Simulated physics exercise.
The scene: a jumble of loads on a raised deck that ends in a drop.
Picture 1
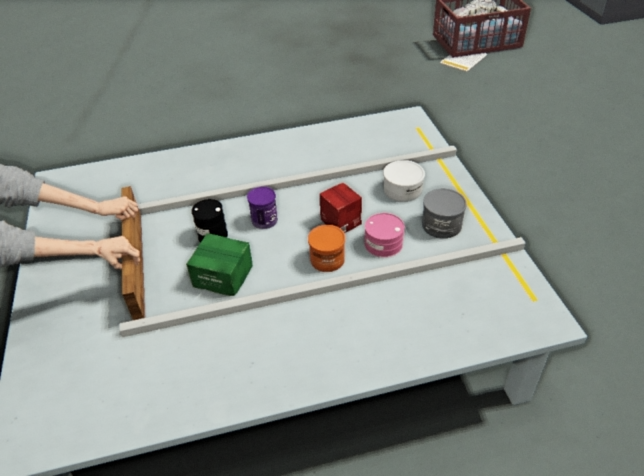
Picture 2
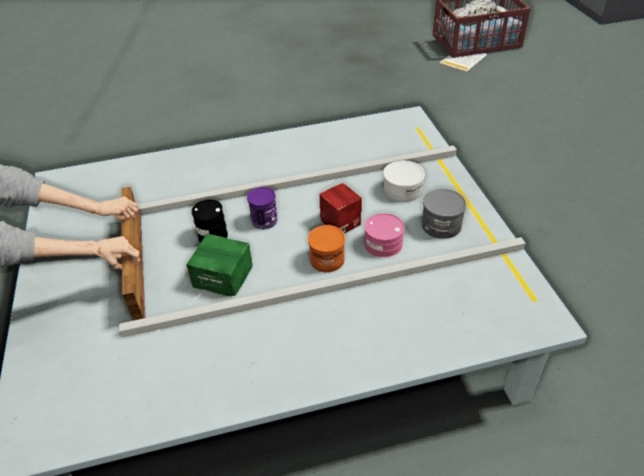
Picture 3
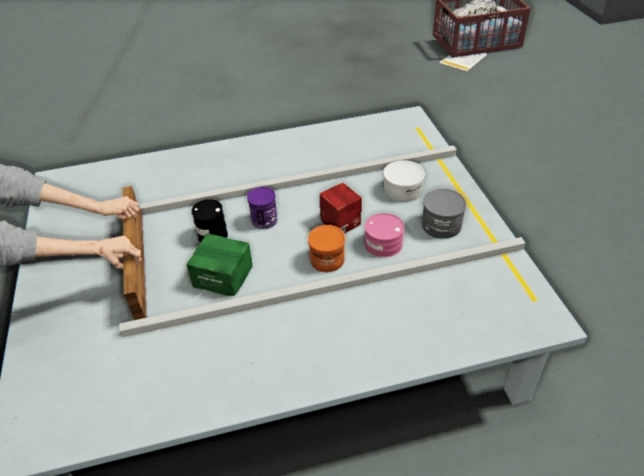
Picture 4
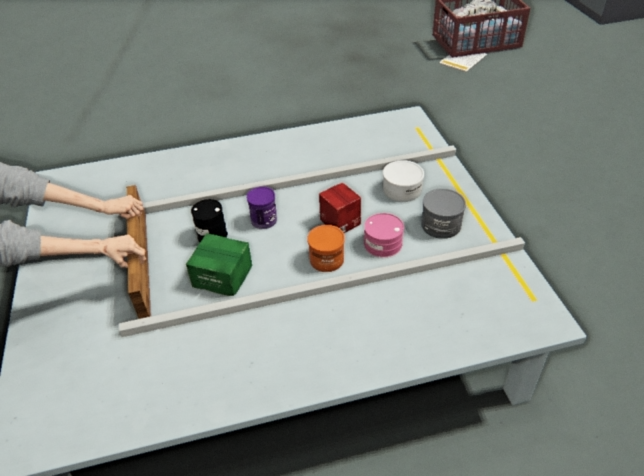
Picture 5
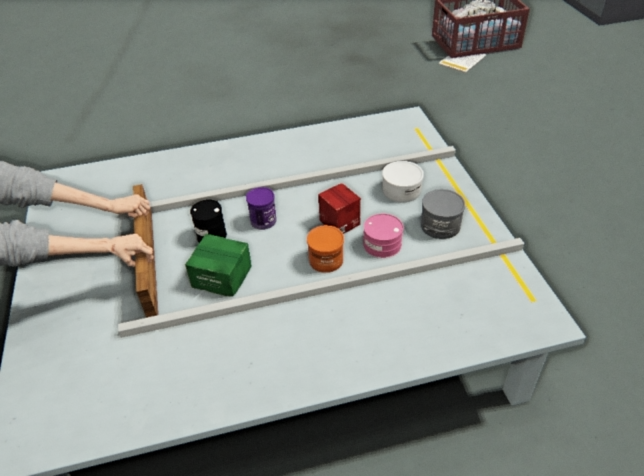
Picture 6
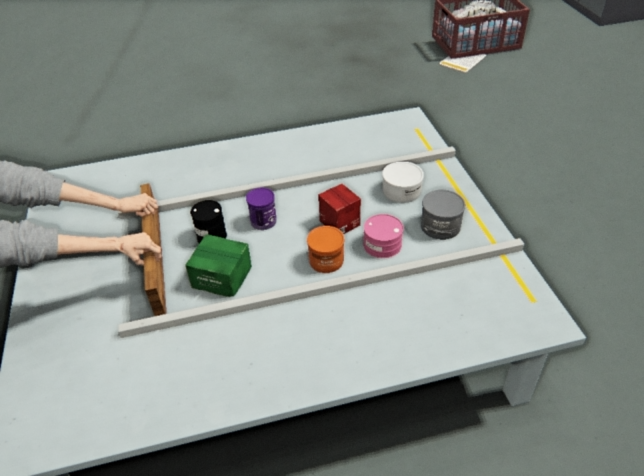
A pale table stands on a grey floor, seen from above at an angle by a camera that stays still, with a red crate at the upper right. Between two light rails sit black, purple, orange, pink, white and grey tubs, a green box and a red box, with a yellow line across the right end. Two hands at the left slide a wooden plank slightly rightward, while the tubs and boxes barely move.
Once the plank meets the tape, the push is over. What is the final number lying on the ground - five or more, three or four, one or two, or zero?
It ends at five or more.
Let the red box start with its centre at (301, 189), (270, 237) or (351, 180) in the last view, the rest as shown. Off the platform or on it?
Taking the places in order, it keeps its place, then falls away, then falls away.
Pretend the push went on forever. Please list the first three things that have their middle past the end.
The grey pail comes first, followed by the pink canister and then the orange pail.
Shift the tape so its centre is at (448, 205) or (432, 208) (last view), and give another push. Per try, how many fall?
The first try gives 5, the second gives 3.
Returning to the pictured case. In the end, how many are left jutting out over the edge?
My count gives 2.
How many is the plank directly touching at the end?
Contact count: 2.
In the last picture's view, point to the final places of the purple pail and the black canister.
Near (458, 156) and (471, 171).
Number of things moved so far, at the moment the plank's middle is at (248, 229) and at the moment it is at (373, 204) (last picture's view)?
Counts: 3 and 8.
Early on, none off yet; grey pail at rest near (442, 215); white pail at rest near (402, 182); pink canister at rest near (383, 236).
A while later, none off yet; grey pail travelled about its own width near (485, 198); white pail moving near (404, 181); pink canister travelled well along near (472, 224).
Finally, the number that fall off is five or more; lost, green box, orange pail, red box, pink canister, white pail and grey pail.
